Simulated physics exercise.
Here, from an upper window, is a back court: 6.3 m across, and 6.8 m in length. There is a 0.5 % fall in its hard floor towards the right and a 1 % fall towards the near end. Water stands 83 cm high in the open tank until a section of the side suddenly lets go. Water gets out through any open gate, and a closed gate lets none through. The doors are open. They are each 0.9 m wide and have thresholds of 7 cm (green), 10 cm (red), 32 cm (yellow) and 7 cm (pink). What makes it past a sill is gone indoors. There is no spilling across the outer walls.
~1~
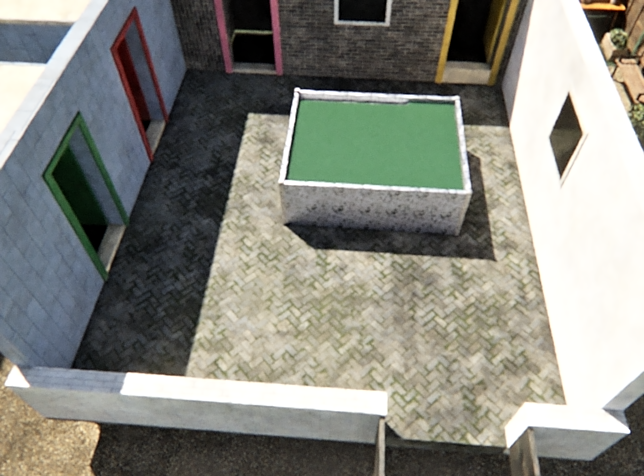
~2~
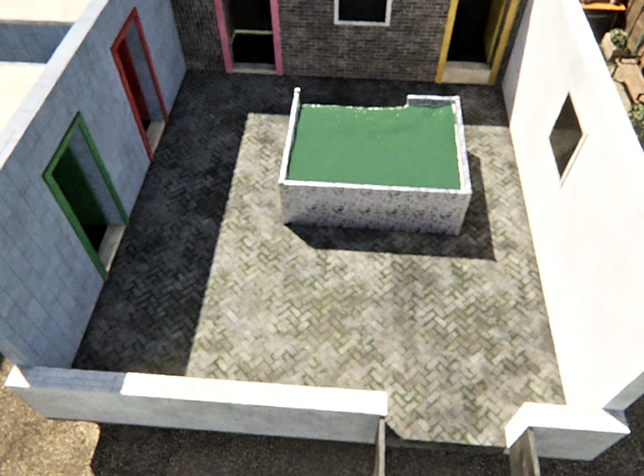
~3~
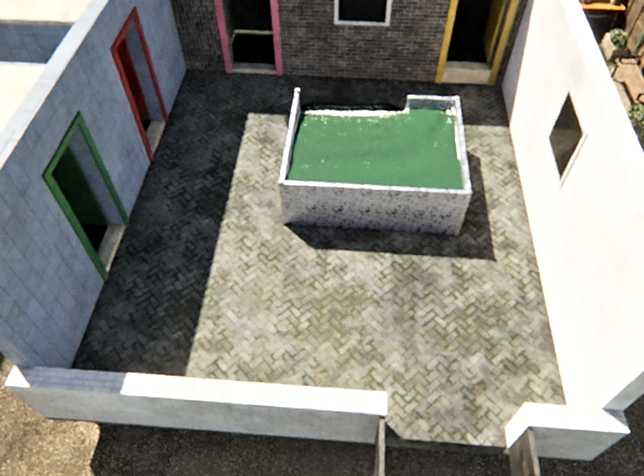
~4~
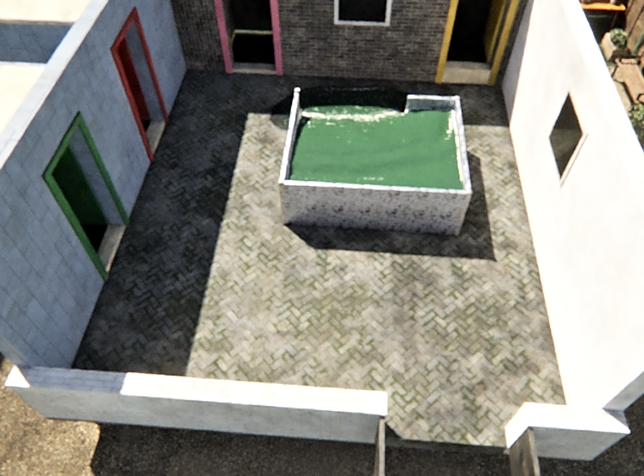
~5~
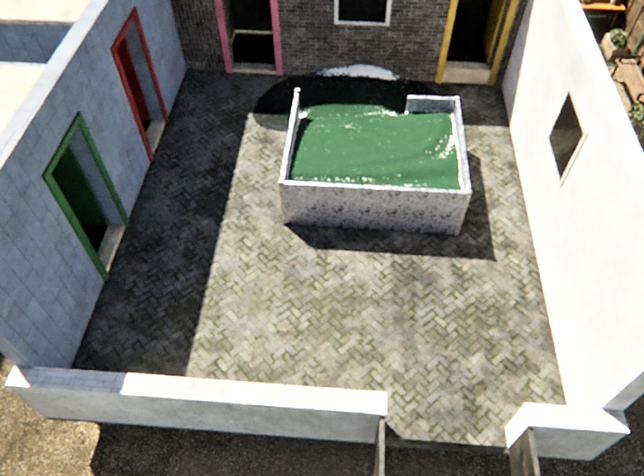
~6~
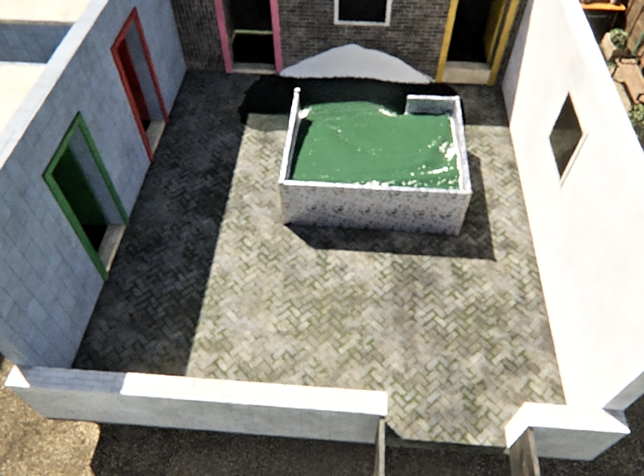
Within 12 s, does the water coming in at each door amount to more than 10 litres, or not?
At the green door: Not more than 10 litres. At the red door: More than 10 litres. At the yellow door: Not more than 10 litres. At the pink door: More than 10 litres.
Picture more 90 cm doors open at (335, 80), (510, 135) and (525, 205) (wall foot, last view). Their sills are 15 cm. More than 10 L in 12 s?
Door 1: Higher; door 2: Higher; door 3: Lower.
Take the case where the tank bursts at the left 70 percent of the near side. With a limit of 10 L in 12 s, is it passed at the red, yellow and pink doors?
In that case, red door: Less than that, yellow door: Less than that, pink door: More than that.
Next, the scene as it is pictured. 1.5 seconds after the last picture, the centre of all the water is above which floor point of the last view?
At roughly (350, 133).
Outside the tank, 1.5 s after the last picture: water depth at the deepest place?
Roughly 53 cm.
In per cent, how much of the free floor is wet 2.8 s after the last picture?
Wet share: Near 60 percent.
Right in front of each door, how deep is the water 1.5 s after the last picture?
Green 0 cm, red 9 cm, yellow 18 cm, pink 21 cm.
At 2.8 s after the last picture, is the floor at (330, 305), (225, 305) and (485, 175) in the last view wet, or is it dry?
In turn: Still dry, not reached, flooded.
Then, 0.7 s after the last picture water covers 20 % of the floor and is deepest (60 cm) near (338, 79); green door not reached, red door not reached, yellow door 17 cm at the sill, 0 L in, pink door 19 cm at the sill, 10 L in.
Then, 1.5 s after the last picture water covers 30 % of the floor and is deepest (53 cm) near (193, 78); green door not reached, red door 9 cm at the sill, 0 L in, yellow door 18 cm at the sill, 0 L in, pink door 21 cm at the sill, 63 L in.
Then, 2.8 s after the last picture water covers 60 % of the floor and is deepest (34 cm) near (495, 93); green door 5 cm at the sill, 0 L in, red door 17 cm at the sill, 17 L in, yellow door 24 cm at the sill, 4 L in, pink door 13 cm at the sill, 121 L in.
Then, 6.3 s after the last picture water covers 95 % of the floor and is deepest (24 cm) near (559, 430); green door 5 cm at the sill, 0 L in, red door 10 cm at the sill, 45 L in, yellow door 13 cm at the sill, 4 L in, pink door 12 cm at the sill, 197 L in.
Then, 11.3 s after the last picture water covers 100 % of the floor and is deepest (15 cm) near (528, 269); green door 3 cm at the sill, 0 L in, red door 4 cm at the sill, 46 L in, yellow door 6 cm at the sill, 4 L in, pink door 5 cm at the sill, 212 L in.
